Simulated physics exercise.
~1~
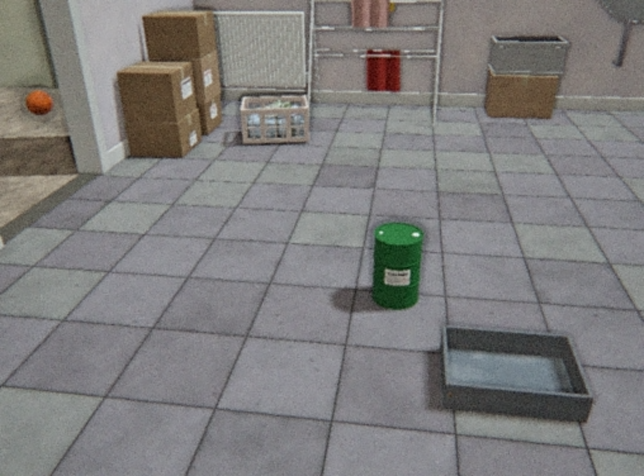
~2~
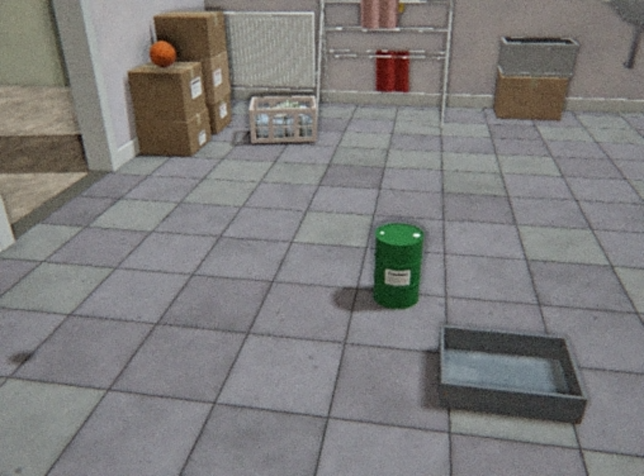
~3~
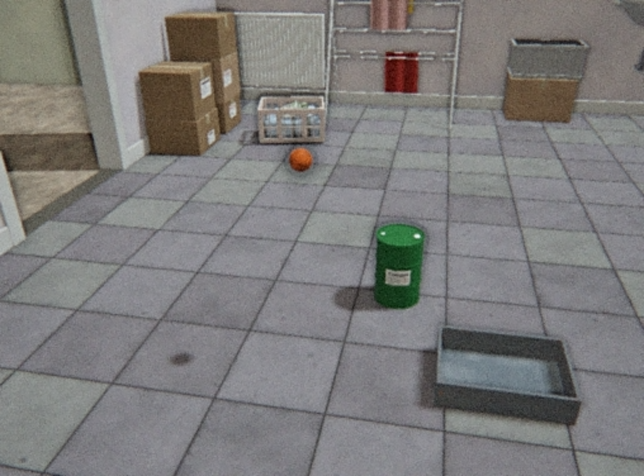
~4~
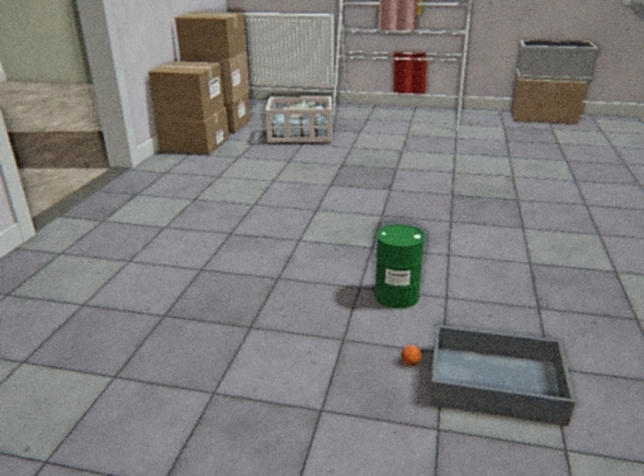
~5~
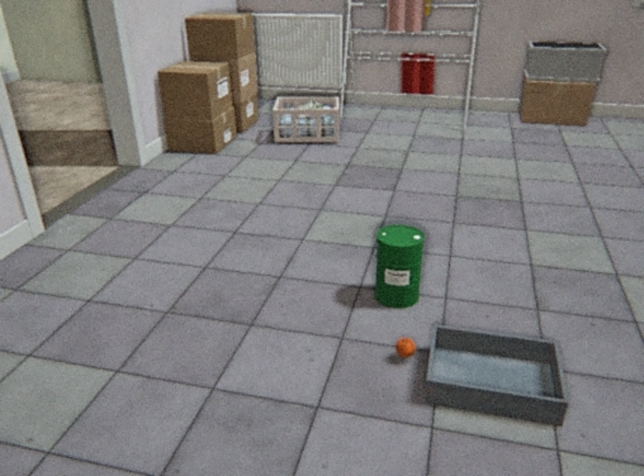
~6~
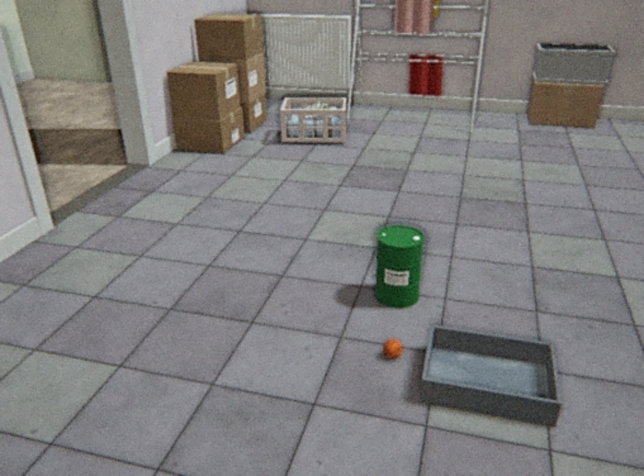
A green canister stands still as an orange ball flies down and settles outside the box.
